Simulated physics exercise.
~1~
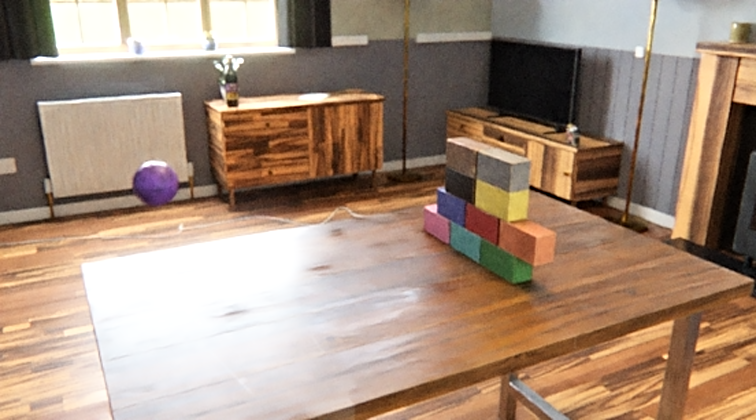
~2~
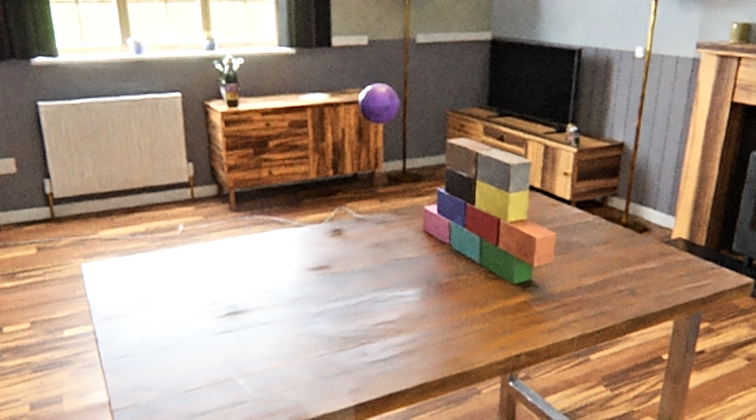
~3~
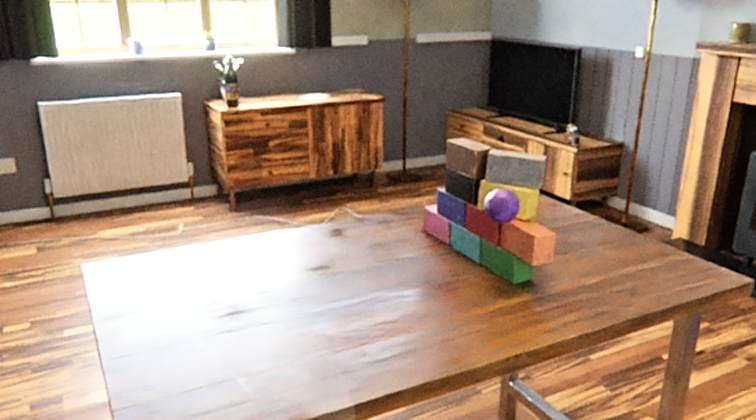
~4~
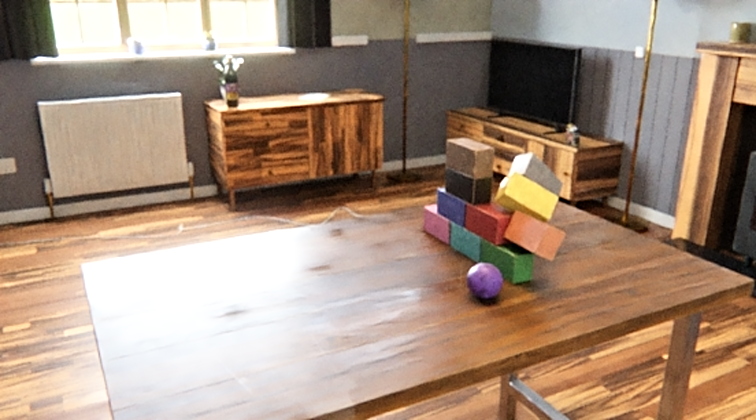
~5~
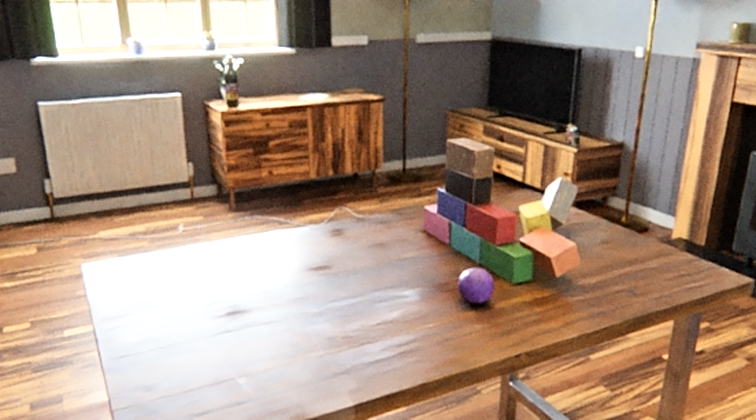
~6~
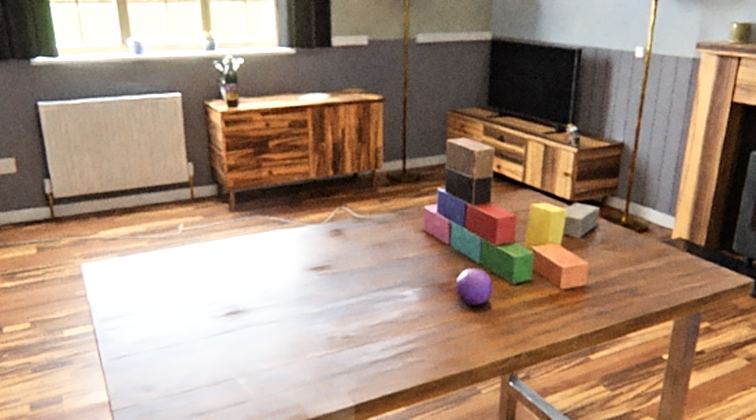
In the video, a purple ball flies rightward into a stack of colored blocks on a wooden table, and the grey, yellow and orange blocks tip and tumble off the right side, coming to rest on the table while the ball settles in front and the other blocks stay stacked.
